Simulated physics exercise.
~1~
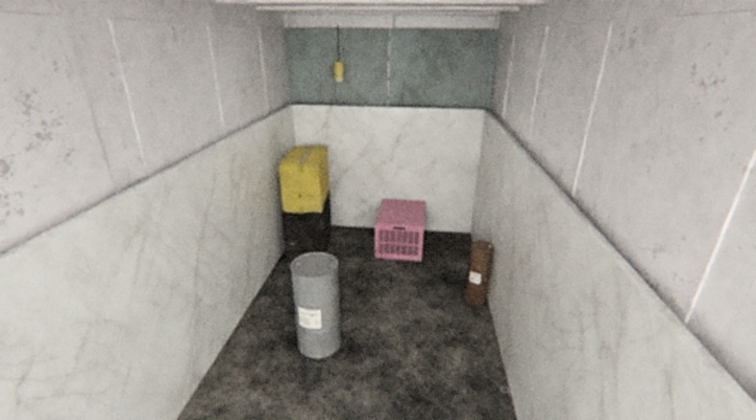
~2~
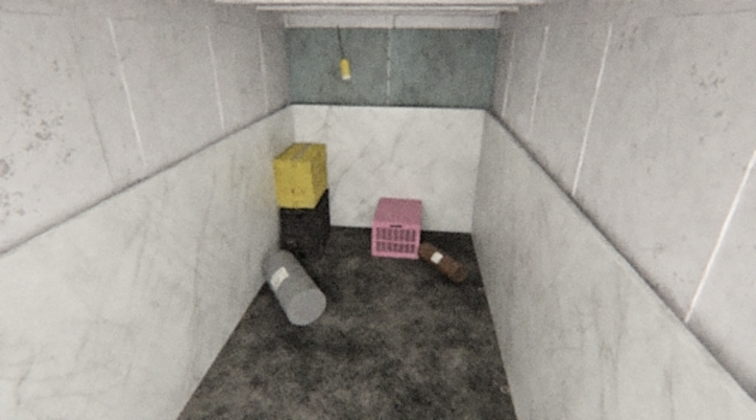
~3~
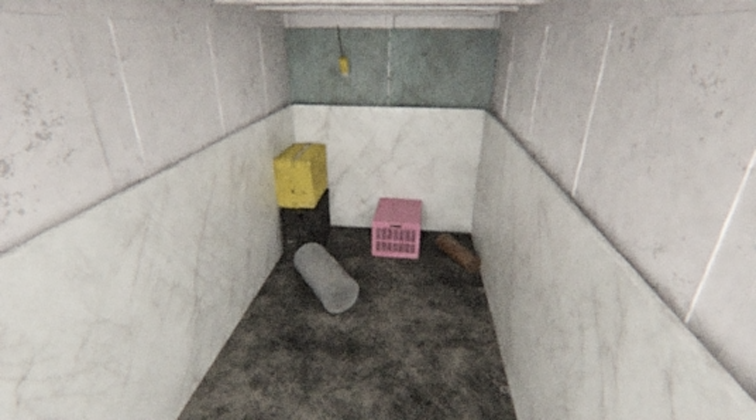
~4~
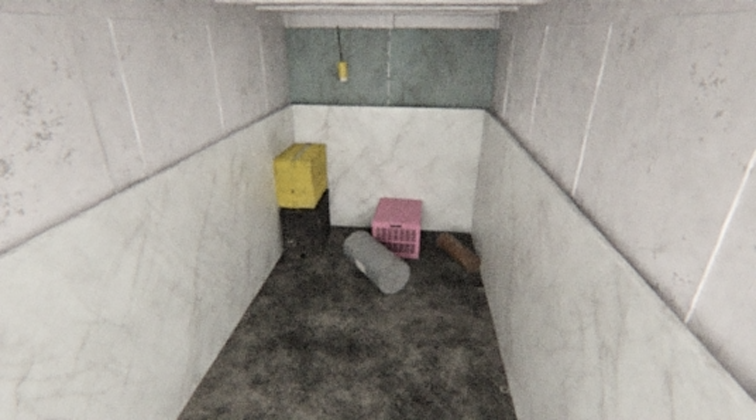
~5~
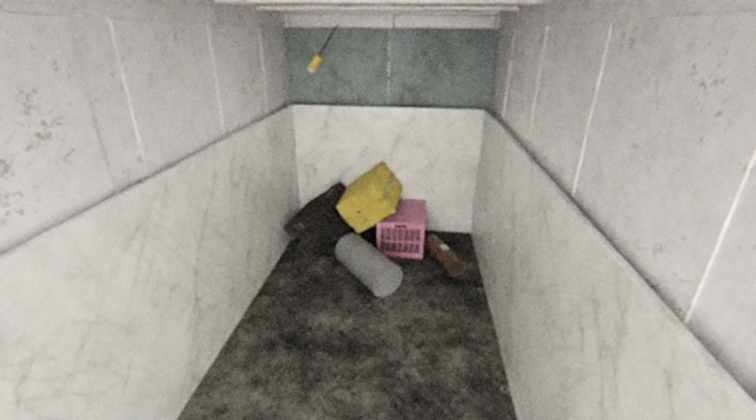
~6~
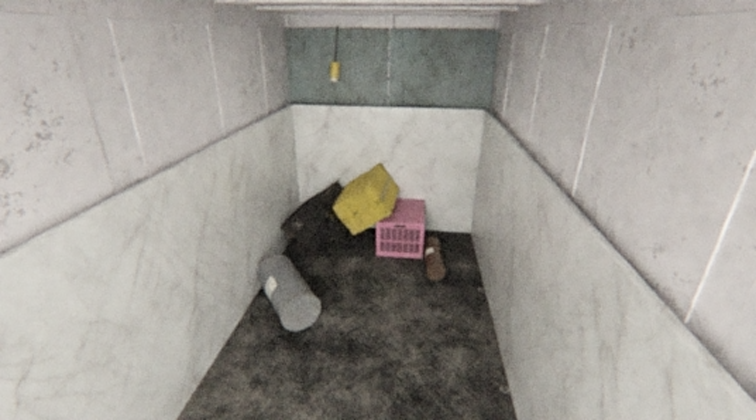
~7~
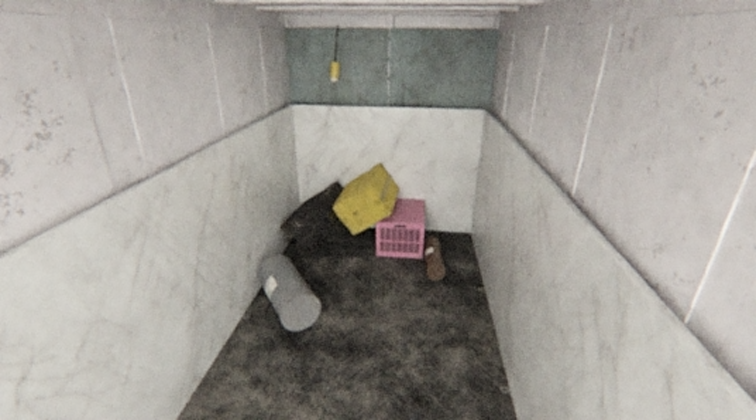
The grey drum and brown canister toppled in the van's load bay and shifted about, then the stacked black and yellow boxes tipped right, the yellow one leaning against the pink crate, before the drum rolled back left and everything settled.
